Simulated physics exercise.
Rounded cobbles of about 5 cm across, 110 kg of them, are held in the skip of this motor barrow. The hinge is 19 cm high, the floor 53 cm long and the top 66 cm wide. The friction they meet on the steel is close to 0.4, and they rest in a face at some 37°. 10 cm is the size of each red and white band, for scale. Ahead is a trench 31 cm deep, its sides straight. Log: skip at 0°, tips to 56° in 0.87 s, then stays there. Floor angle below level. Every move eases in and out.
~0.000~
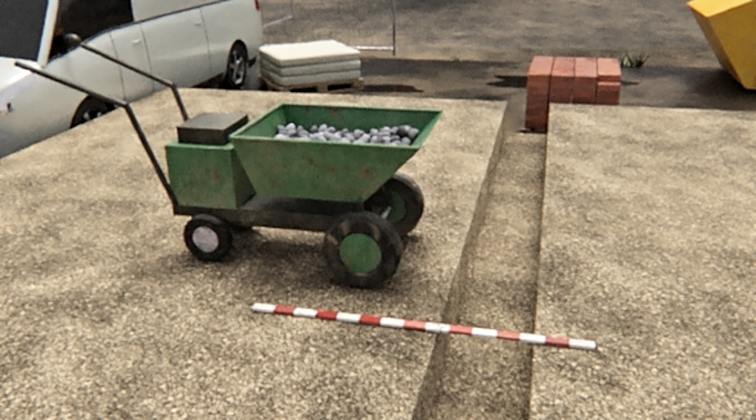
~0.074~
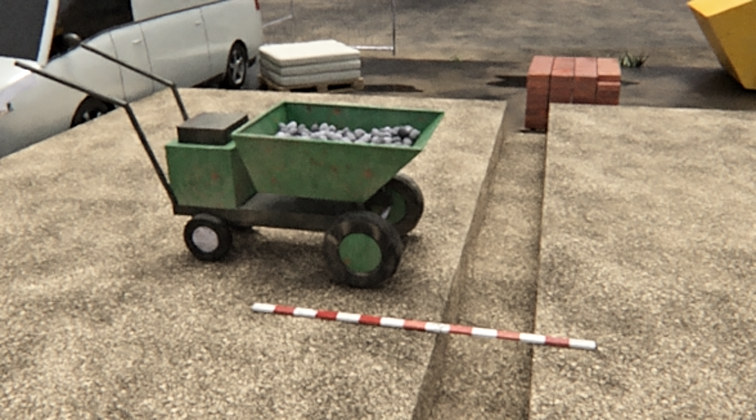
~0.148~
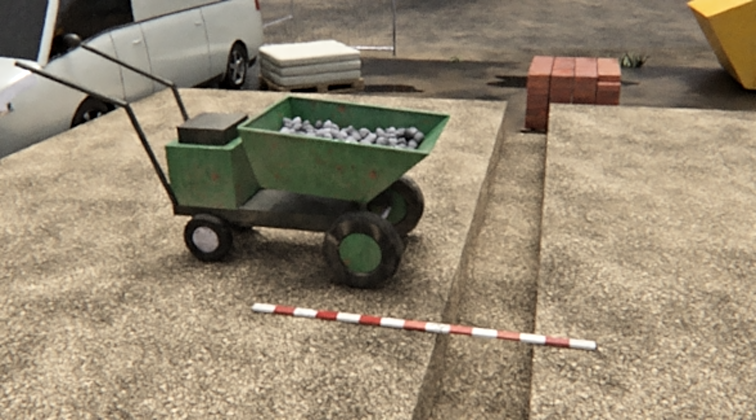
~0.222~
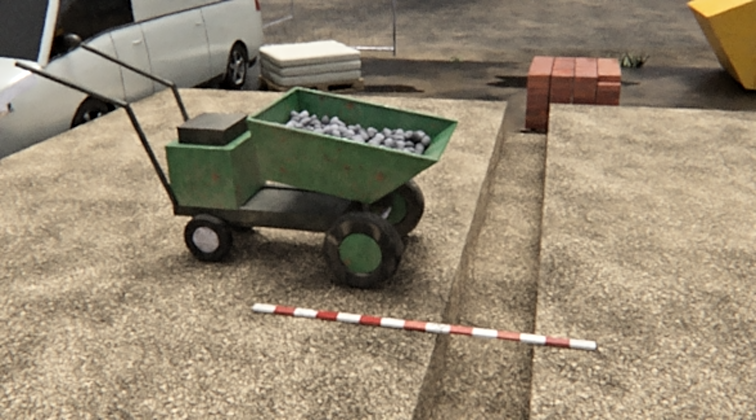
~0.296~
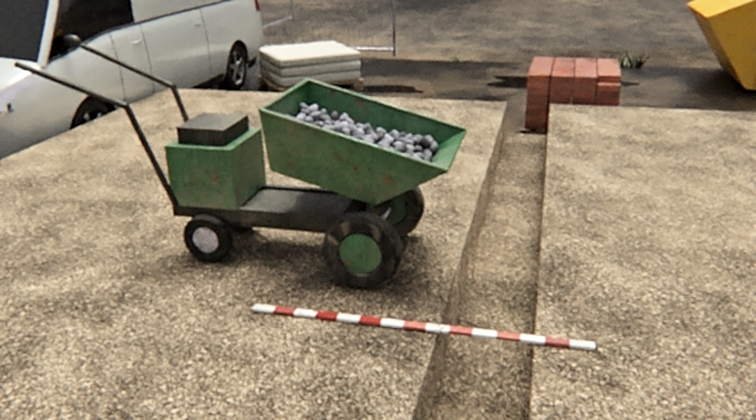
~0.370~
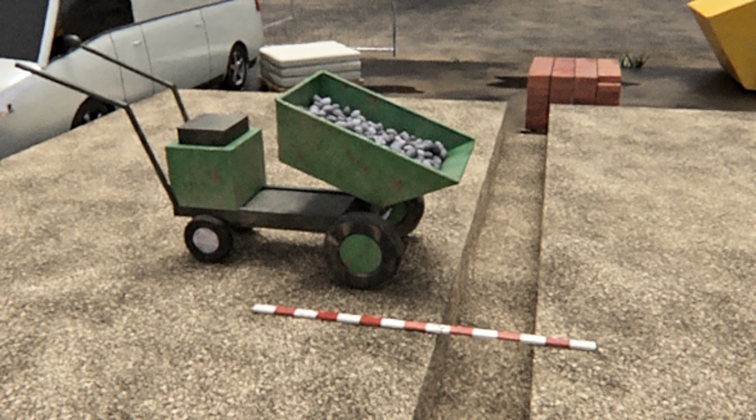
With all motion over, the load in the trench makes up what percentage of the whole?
It makes up about 59 percent of the whole load.
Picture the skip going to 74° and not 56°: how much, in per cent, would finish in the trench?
Share in trench: Approx. 80%.
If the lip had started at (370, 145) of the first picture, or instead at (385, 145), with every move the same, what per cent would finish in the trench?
80 and 75 %.
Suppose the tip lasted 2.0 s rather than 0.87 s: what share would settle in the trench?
Close to 70 per cent then.
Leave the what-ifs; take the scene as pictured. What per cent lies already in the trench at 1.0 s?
About 5%.
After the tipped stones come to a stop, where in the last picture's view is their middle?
Roughly (516, 315), I'd say.
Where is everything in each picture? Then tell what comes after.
In the first picture, the skip is at 0°, its lip at (419, 149); the top of the load is at (395, 134).
In the second picture, lip at (422, 150), floor tilted 1°, highest stones at (383, 134); the stones move at 0.2 m/s on average.
In the third picture, the skip is at 4°, its lip at (428, 154); the top of the load is at (316, 129); the stones move at 0.4 m/s on average.
In the fourth picture, lip at (438, 161), floor tilted 9°, highest stones at (305, 122); the stones move at 0.6 m/s on average.
In the fifth picture, lip at (448, 171), floor tilted 15°, highest stones at (313, 115); the stones move at 0.7 m/s on average.
In the sixth picture, lip at (459, 183), floor tilted 22°, highest stones at (322, 108); the stones move at 0.8 m/s on average.
After 0.6 s the floor is at 47°; 100 % in the skip; the foremost stones are at (468, 204).
After 1.0 s the floor is at 56°; 94 % in the skip, 6 % in the trench; the foremost stones are at (522, 237).
After 1.3 s the floor is at 56°; 63 % in the skip, 23 % in the trench, 14 % past the trench; the foremost stones are at (607, 281).
After 3.3 s the floor is at 56°; 24 % in the skip, 59 % in the trench, 17 % past the trench; the foremost stones are at (700, 284).
